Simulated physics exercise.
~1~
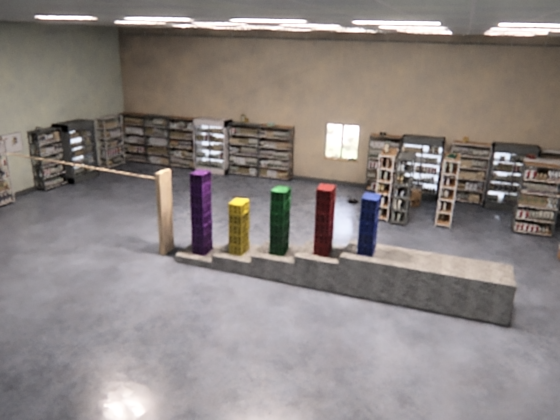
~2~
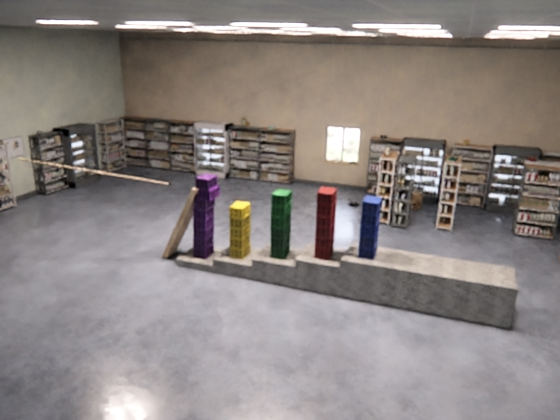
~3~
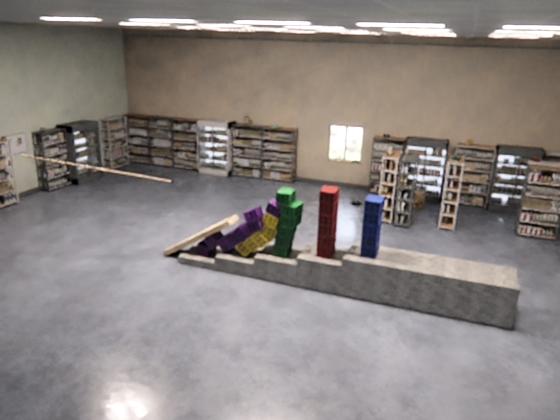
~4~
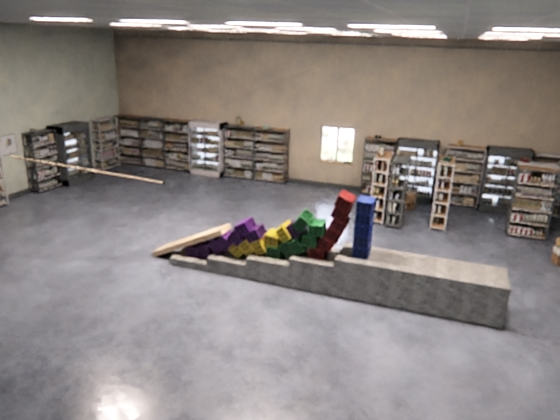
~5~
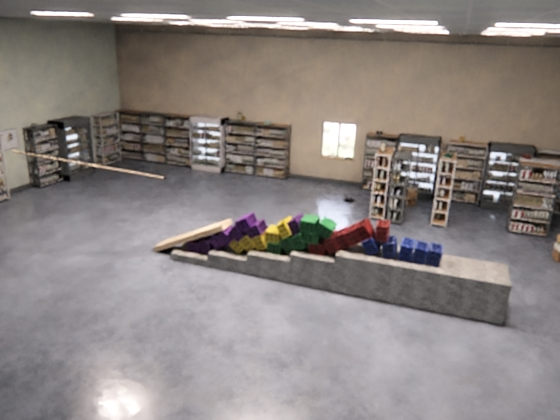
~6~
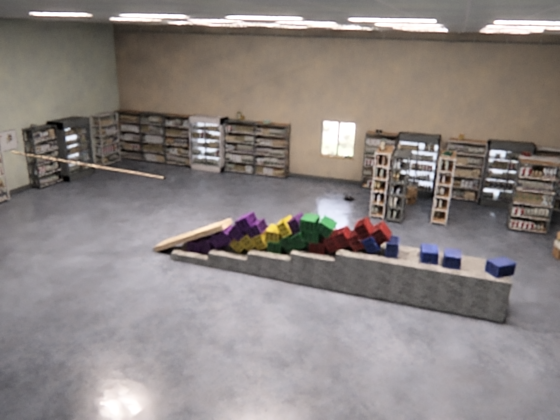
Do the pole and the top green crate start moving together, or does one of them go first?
The pole moves first, shifting as the board begins to tip. The top green crate goes only later, when the toppling reaches its pile.
A board tips into coloured crate piles, which topple rightward in turn, scattering blue crates last.
